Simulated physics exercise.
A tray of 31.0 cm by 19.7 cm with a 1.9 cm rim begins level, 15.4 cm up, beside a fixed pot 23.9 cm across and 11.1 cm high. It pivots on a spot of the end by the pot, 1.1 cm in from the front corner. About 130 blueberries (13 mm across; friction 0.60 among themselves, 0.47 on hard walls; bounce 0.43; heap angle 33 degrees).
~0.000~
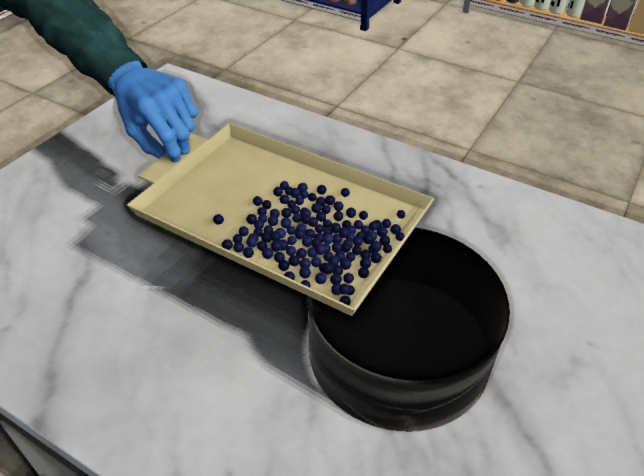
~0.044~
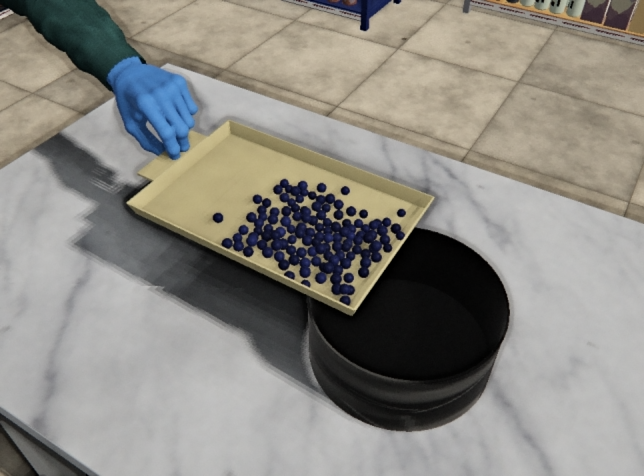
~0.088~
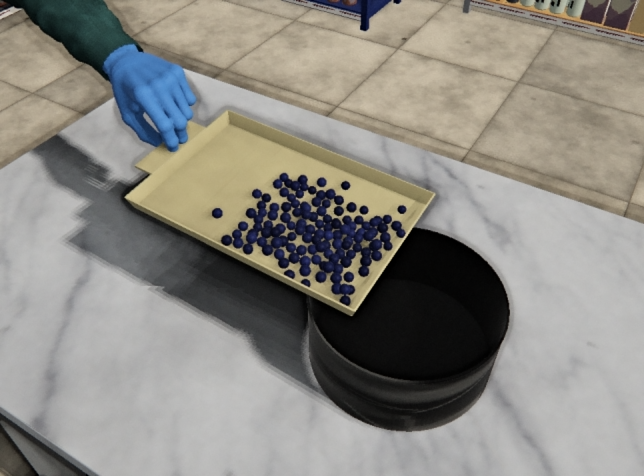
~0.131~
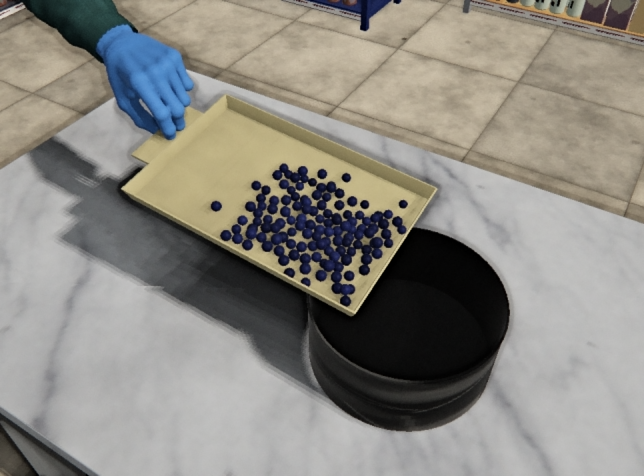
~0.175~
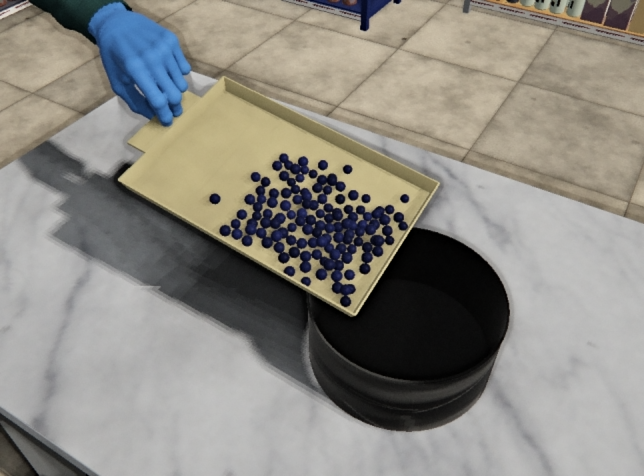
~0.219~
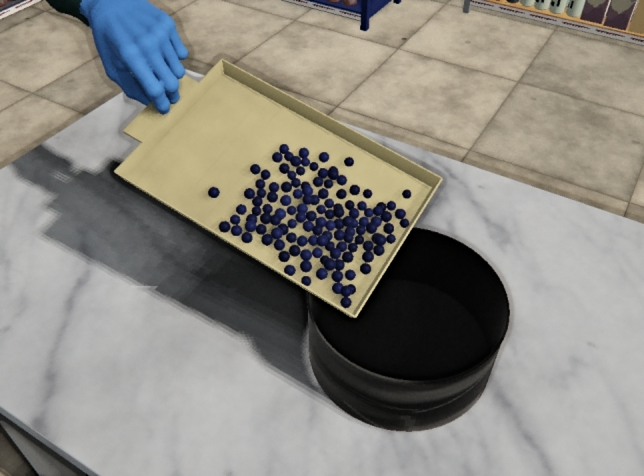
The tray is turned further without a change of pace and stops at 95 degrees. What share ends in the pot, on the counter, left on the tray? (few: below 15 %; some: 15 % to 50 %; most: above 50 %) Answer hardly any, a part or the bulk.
Pot: A part, counter: The bulk, tray: Hardly any.
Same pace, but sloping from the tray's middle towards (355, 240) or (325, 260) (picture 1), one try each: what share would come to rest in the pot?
About 100 and 80 per cent.
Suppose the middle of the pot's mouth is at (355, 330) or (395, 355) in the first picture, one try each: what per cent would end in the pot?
Some 100 and 100 per cent.
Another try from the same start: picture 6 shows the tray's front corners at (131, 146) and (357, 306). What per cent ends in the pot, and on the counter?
Pot 100, counter 0.
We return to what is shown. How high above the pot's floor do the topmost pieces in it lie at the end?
Some 2.0 cm.
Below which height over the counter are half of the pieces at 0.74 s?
About 24 cm.
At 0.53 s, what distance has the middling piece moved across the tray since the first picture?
Roughly 2 cm.
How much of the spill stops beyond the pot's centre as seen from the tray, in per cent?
Roughly 70 per cent.
After 0.53 s, tilt 56 degrees; the tray holds 100 %, the pot 0 %.
After 0.74 s, tilt 82 degrees; the tray holds 90 %, the pot 0 %.
After 1.06 s, tilt 95 degrees; the tray holds 5 %, the pot 30 %.
By 1.9 s all is still; pot 30 %, counter 70 %, tray 0 %.
